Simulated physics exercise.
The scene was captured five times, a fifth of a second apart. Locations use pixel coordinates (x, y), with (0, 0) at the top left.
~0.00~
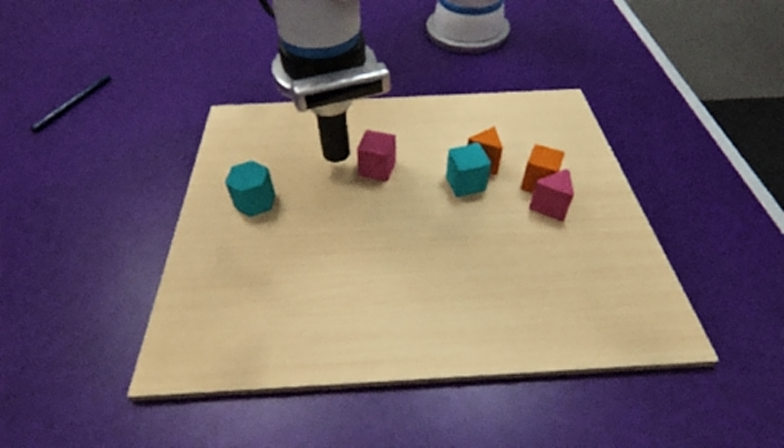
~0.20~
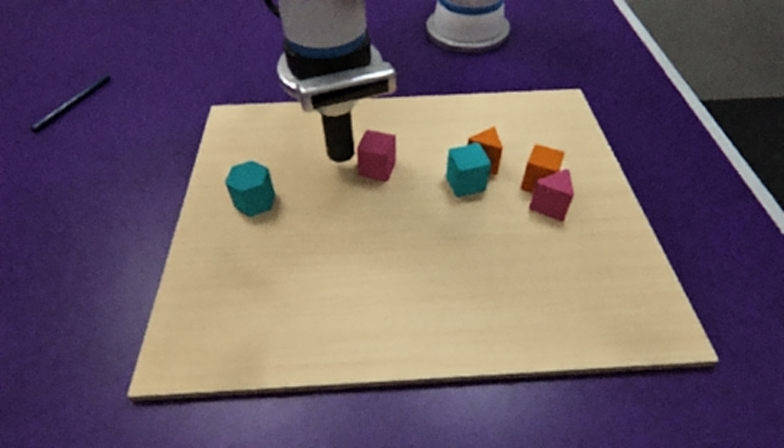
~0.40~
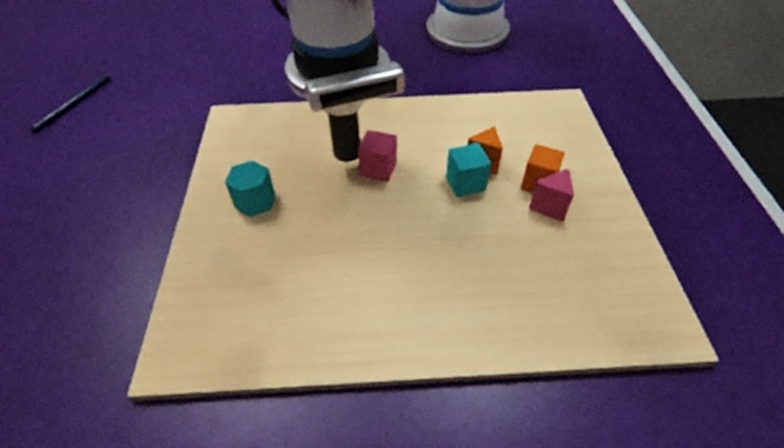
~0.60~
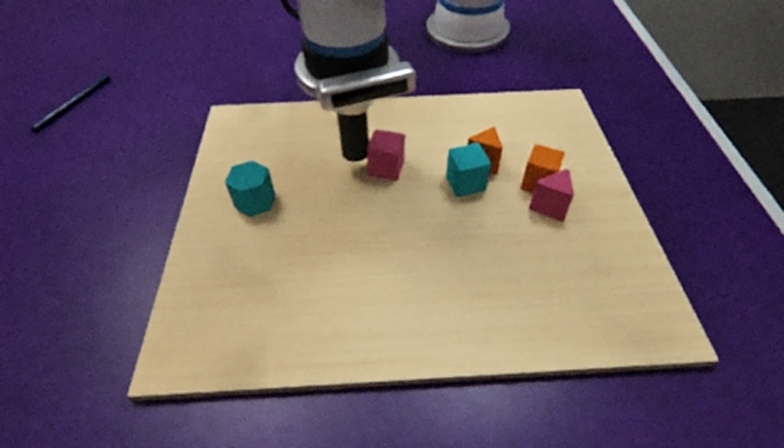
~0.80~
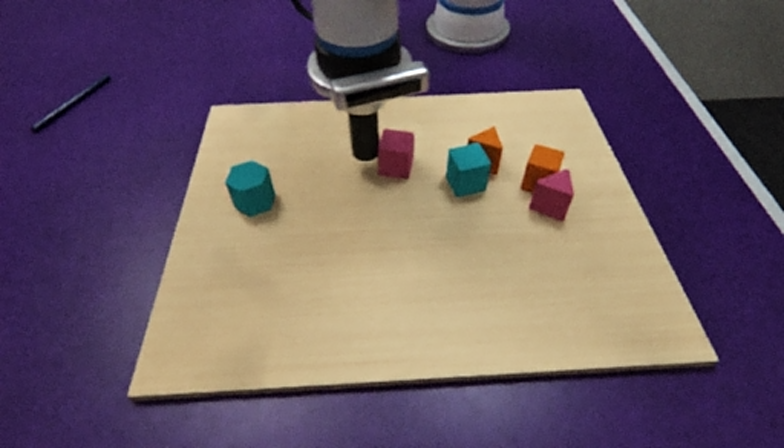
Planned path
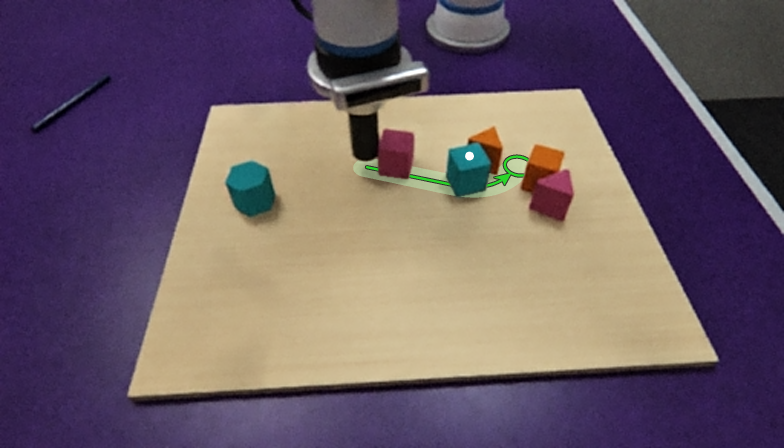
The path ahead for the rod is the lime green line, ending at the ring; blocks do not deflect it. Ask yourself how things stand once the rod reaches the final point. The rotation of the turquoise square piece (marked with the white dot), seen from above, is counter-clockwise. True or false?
The statement is incorrect.
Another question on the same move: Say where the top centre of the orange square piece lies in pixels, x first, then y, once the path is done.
Pixel (586, 160).
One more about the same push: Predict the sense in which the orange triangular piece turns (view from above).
It ends up turned anticlockwise.
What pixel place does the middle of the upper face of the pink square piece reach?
Roughly at (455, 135).
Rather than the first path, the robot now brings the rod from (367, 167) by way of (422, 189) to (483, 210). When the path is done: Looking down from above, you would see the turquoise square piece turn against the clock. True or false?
That statement is accurate.
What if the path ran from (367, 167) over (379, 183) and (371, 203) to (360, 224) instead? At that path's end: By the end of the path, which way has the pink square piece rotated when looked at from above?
It is turned anticlockwise.
The line goes from (367, 167) through (420, 178) and (476, 187) to (519, 166); the dot is on the turquoise square piece.
On the path given first. One third of the way, rod at (421, 164); pink square piece at (444, 138), turned 50° anticlockwise.
Two thirds of the way, rod at (479, 172); pink square piece at (453, 135), turned 75° anticlockwise; turquoise square piece at (514, 163), turned 15° clockwise.
At the end, rod at (522, 151); pink square piece at (453, 135), turned 75° anticlockwise; turquoise square piece at (547, 159), turned 60° clockwise; orange triangular piece at (499, 133), turned 75° anticlockwise; orange square piece at (586, 160), turned 25° anticlockwise.
